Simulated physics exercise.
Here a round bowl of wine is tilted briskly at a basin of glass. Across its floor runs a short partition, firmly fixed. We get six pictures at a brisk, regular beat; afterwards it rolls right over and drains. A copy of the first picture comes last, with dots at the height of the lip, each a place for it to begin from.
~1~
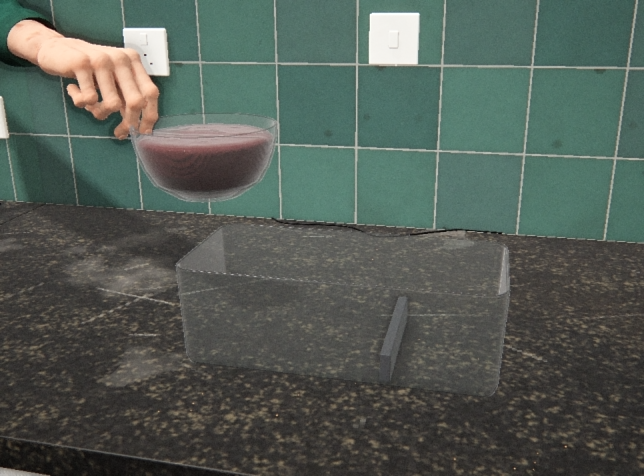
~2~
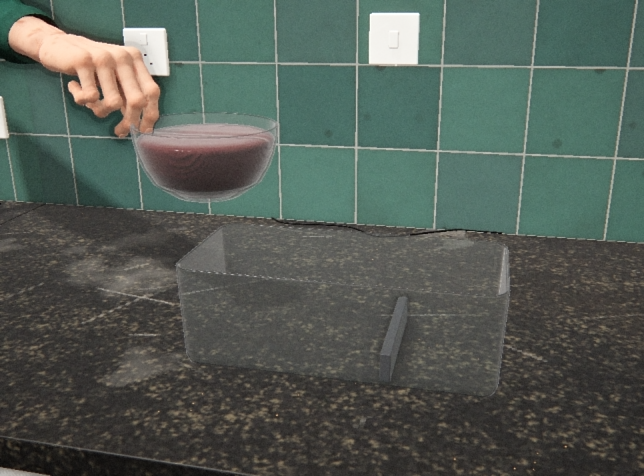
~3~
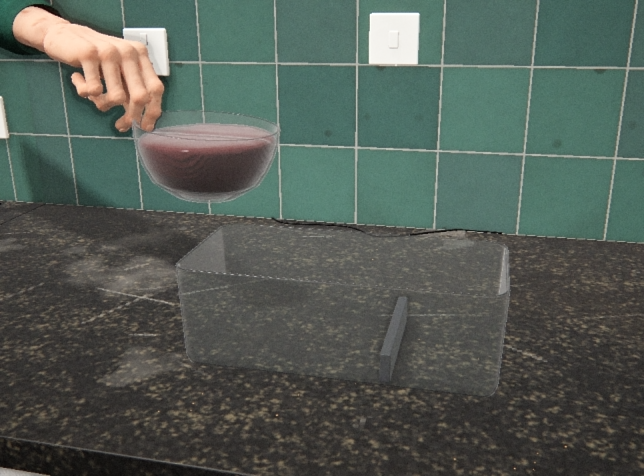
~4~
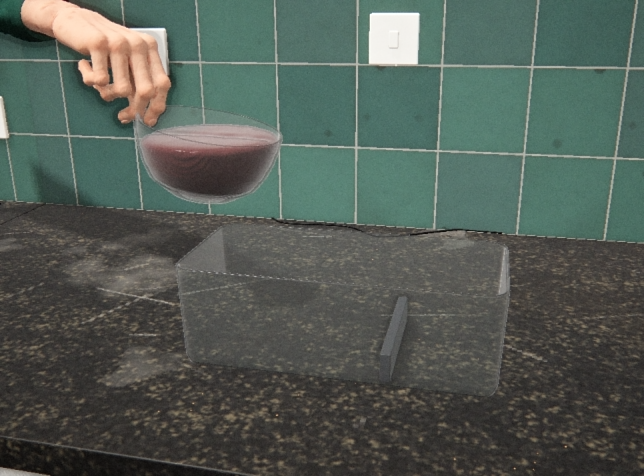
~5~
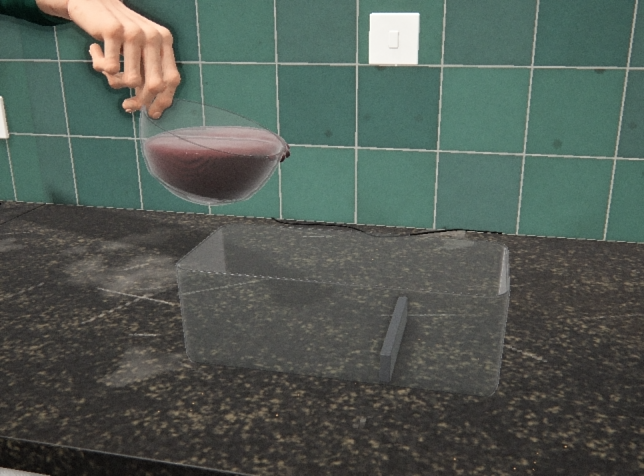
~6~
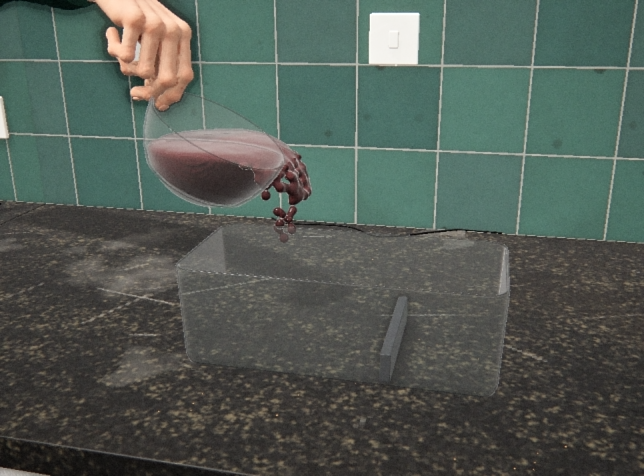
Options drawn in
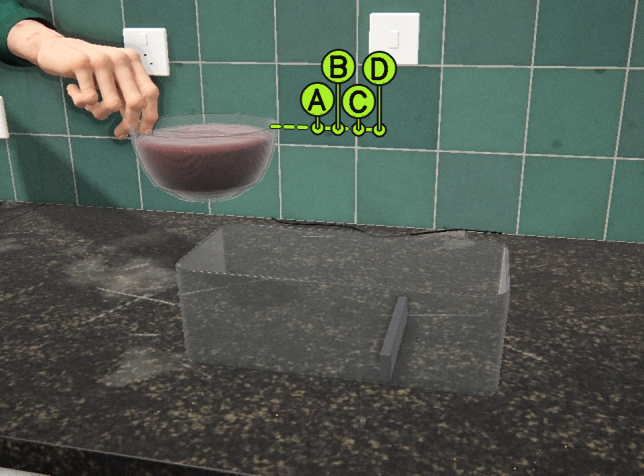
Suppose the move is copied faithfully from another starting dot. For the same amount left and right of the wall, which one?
Choose B.
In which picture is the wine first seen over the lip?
Picture 5.
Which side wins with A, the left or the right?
More ends on the left.
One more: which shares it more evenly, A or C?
The answer is C.
On the marked copy, A at (317, 127); B at (338, 128); C at (358, 129); D at (379, 130).
If A is chosen, about 74 % ends left of the wall and 26 % right of it.
If B is chosen, about 50 % ends left of the wall and 50 % right of it.
If C is chosen, about 39 % ends left of the wall and 60 % right of it.
If D is chosen, about 34 % ends left of the wall and 66 % right of it.
